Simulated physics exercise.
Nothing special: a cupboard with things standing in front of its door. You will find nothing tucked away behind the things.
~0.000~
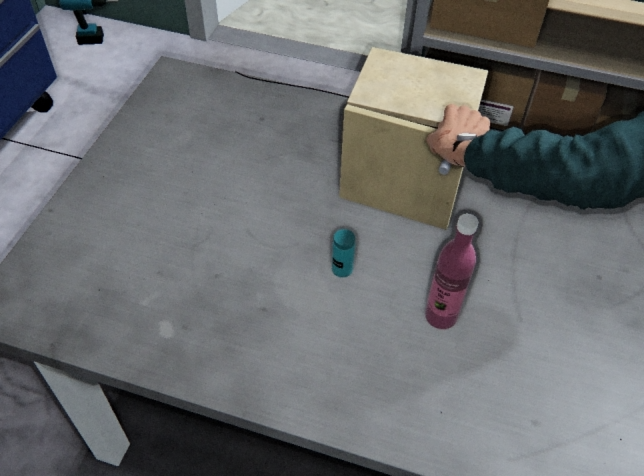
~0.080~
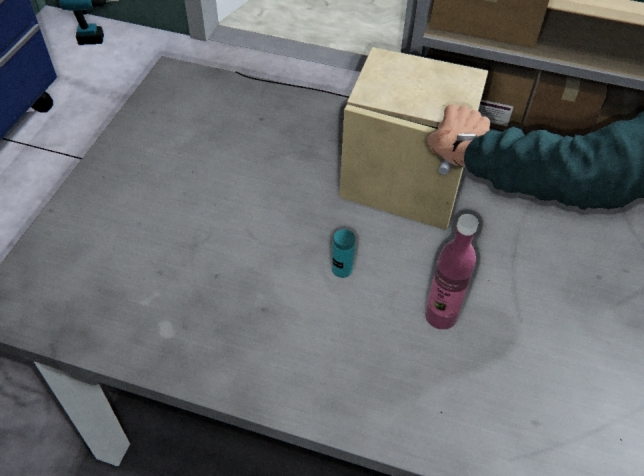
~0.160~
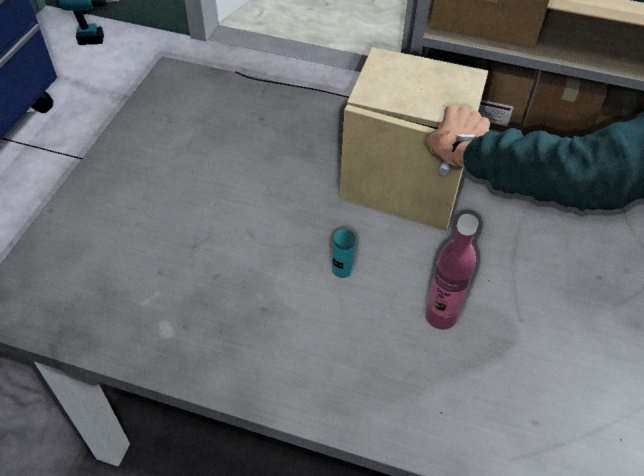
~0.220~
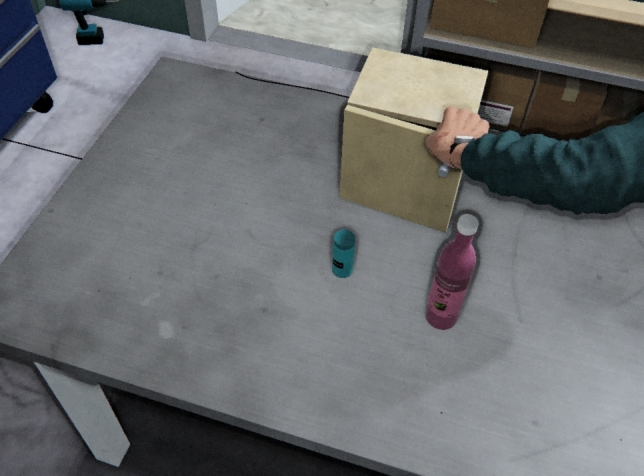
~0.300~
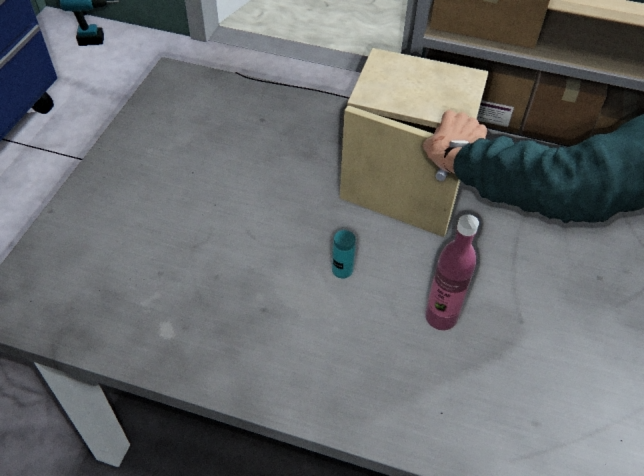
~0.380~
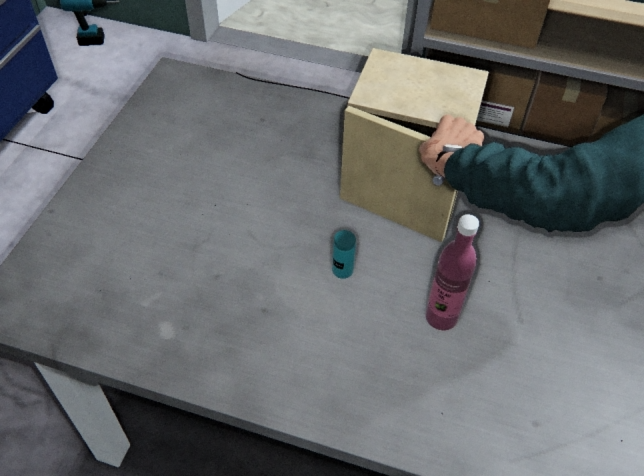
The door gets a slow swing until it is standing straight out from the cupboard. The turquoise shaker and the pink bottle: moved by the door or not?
Outcome - turquoise shaker: Moved; pink bottle: Not moved.
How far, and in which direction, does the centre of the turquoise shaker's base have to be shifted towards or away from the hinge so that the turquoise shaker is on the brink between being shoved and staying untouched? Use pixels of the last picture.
Shift: 28 px, direction down.
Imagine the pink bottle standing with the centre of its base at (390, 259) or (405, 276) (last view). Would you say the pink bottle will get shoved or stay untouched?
In order, the pink bottle gets bumped, then gets bumped.
Around 1.60 s, door 67° open; turquoise shaker moving near (339, 255); pink bottle at rest near (454, 274).
Around 1.82 s, door 77° open; turquoise shaker travelled about its own width near (322, 255); pink bottle at rest near (454, 274).
Around 2.00 s, door 85° open; turquoise shaker travelled well along near (309, 254); pink bottle at rest near (454, 274).
Finally (2.6 s), the turquoise shaker is pushed along, near (301, 252); the pink bottle remains where it is, near (454, 274).
